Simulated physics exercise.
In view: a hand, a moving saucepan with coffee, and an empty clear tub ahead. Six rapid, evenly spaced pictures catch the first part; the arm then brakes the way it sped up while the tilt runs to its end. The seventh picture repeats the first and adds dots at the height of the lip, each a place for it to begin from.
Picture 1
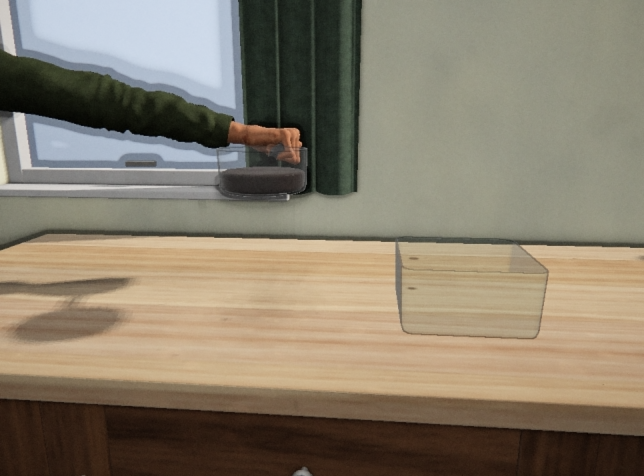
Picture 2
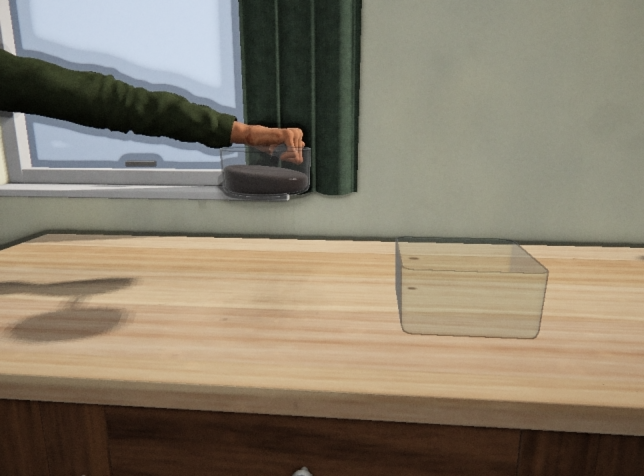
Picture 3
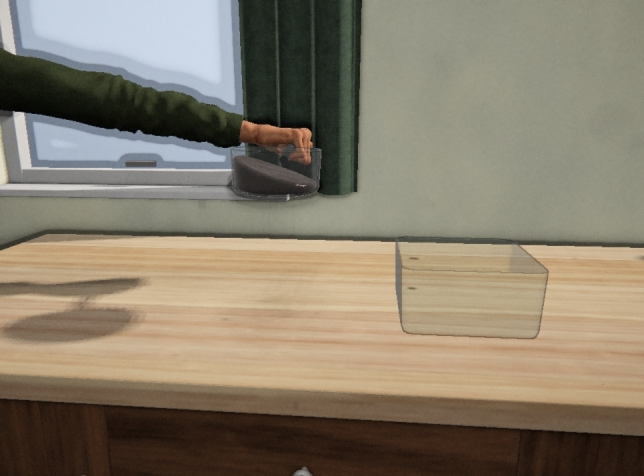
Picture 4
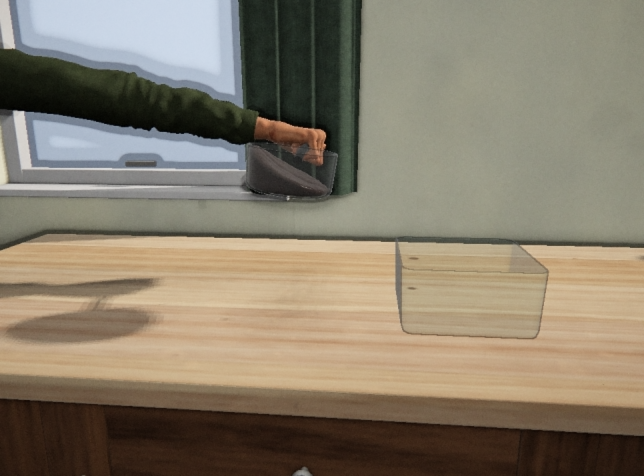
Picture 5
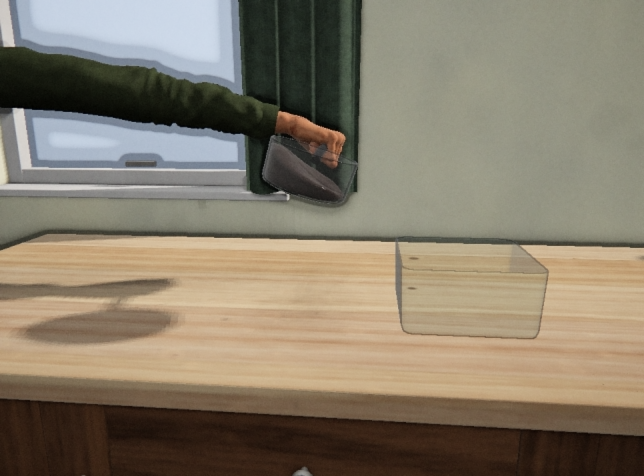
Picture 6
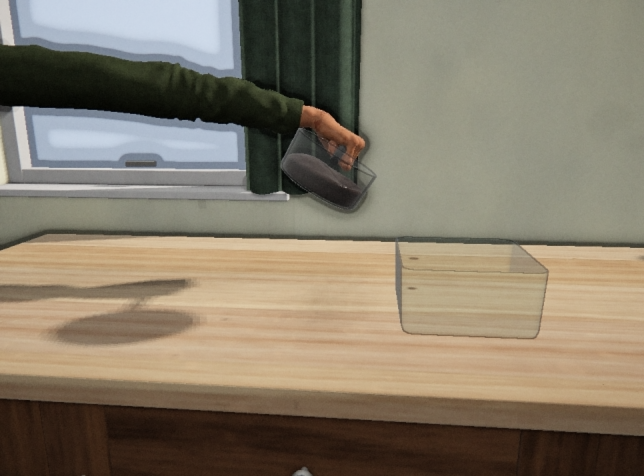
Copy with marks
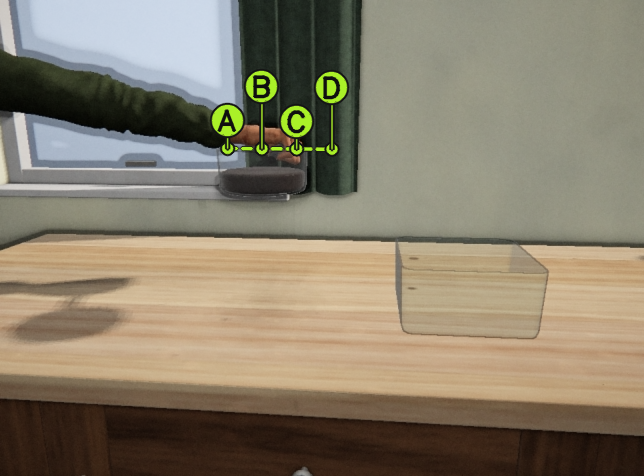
A hand in a dark green sleeve moved a clear container of dark liquid slowly right, past a window and curtain, then tilted it rightward above a wooden counter where an empty clear tub sat.
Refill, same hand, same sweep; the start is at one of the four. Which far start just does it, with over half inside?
It is B.
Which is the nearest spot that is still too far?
It is A.
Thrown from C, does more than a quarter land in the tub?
Yes, it does.
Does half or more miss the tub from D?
No.
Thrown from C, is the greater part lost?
No.
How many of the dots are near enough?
Three of them.
On the marked copy, A at (227, 148); B at (261, 148); C at (296, 149); D at (331, 149).
With A, about 34 % lands in the tub, 58 % falls short and 8 % goes beside or beyond.
With B, about 64 % lands in the tub, 33 % falls short and 3 % goes beside or beyond.
With C, about 83 % lands in the tub, 14 % falls short and 4 % goes beside or beyond.
With D, about 71 % lands in the tub, 4 % falls short and 26 % goes beside or beyond.
